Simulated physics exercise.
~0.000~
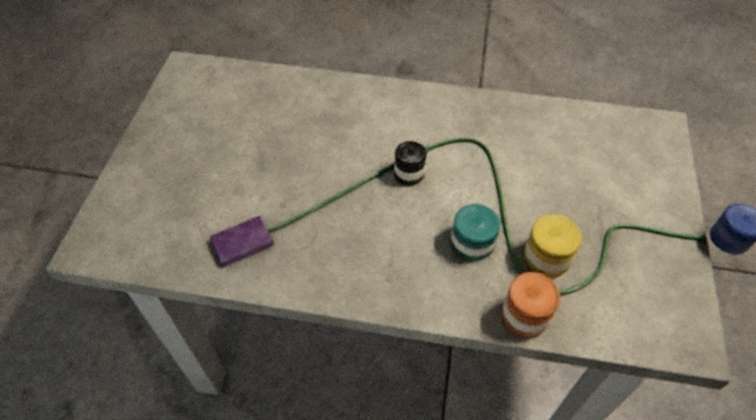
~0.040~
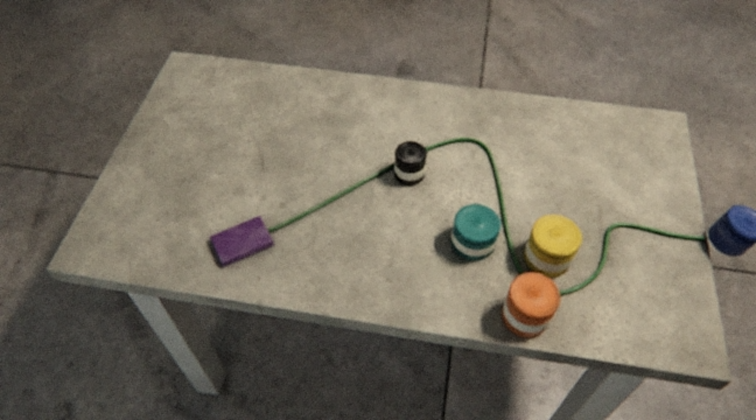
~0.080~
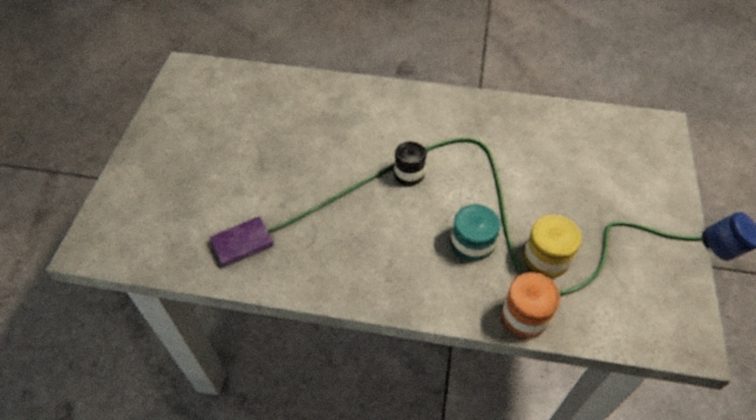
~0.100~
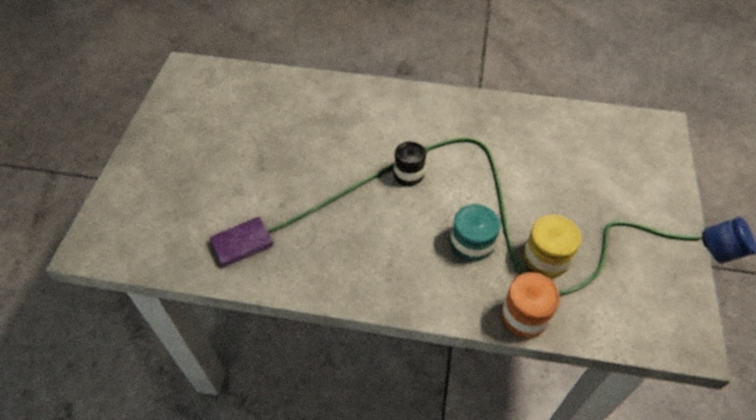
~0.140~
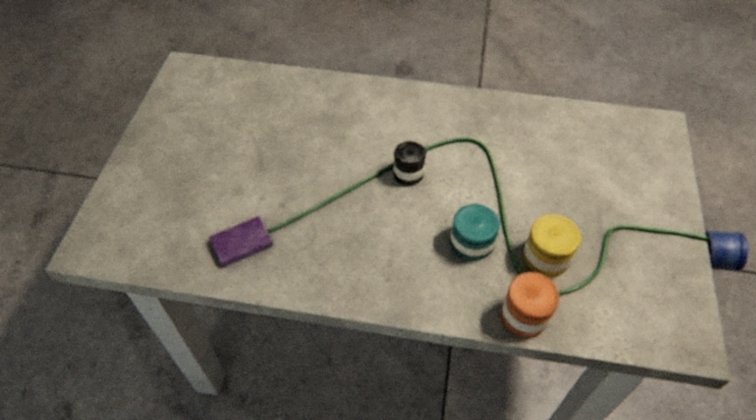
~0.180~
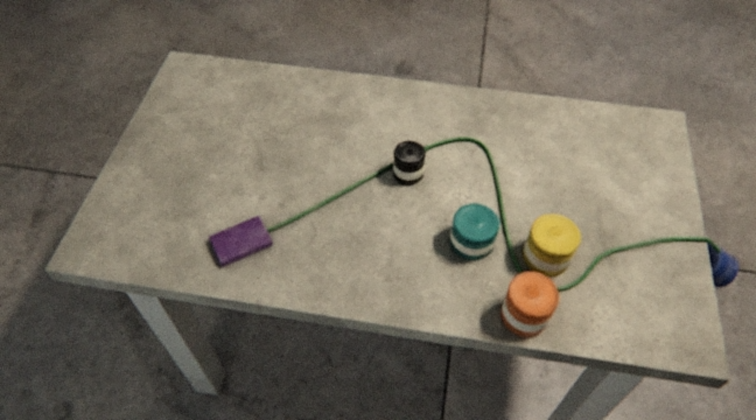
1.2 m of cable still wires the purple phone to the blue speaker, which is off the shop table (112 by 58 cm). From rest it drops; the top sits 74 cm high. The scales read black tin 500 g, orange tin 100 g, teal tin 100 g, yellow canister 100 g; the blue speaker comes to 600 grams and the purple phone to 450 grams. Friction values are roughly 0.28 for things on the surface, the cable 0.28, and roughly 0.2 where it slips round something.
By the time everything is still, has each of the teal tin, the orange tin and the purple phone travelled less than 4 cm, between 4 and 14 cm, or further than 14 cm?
In the end the teal tin changes place very little; the orange tin changes place very little; the purple phone changes place a lot.
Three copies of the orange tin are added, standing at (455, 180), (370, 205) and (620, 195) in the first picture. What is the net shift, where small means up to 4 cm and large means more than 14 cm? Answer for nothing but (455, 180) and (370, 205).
Shift 1: Major. Shift 2: Medium.
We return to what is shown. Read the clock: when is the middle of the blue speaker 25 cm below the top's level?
At 0.28 s.
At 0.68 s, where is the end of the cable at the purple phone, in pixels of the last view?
Roughly (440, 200).
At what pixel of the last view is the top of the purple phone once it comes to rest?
It comes to rest close to (505, 171).
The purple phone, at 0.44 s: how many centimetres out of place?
Purple phone: Roughly 8 cm.
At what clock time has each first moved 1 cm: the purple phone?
For the purple phone, around 0.36 seconds.
After 0.4 s, the cable's tail end at (311, 213); purple phone 8 cm off its start, yellow canister 27 cm off its start, black tin 9 cm off its start.
After 0.7 s, the cable's tail end at (440, 200); purple phone 33 cm off its start, yellow canister over the edge, black tin 25 cm off its start.
After 0.9 s, the cable's tail end at (512, 194); purple phone 49 cm off its start at (498, 171), yellow canister over the edge, black tin 27 cm off its start at (434, 279).
After 1.2 s, the cable's tail end at (519, 194); purple phone 50 cm off its start, yellow canister over the edge, black tin 27 cm off its start.
After 2.4 s, the cable's tail end at (519, 194); purple phone 50 cm off its start at (505, 171), teal tin 0 cm off its start at (476, 222), orange tin 0 cm off its start at (534, 293), yellow canister over the edge.
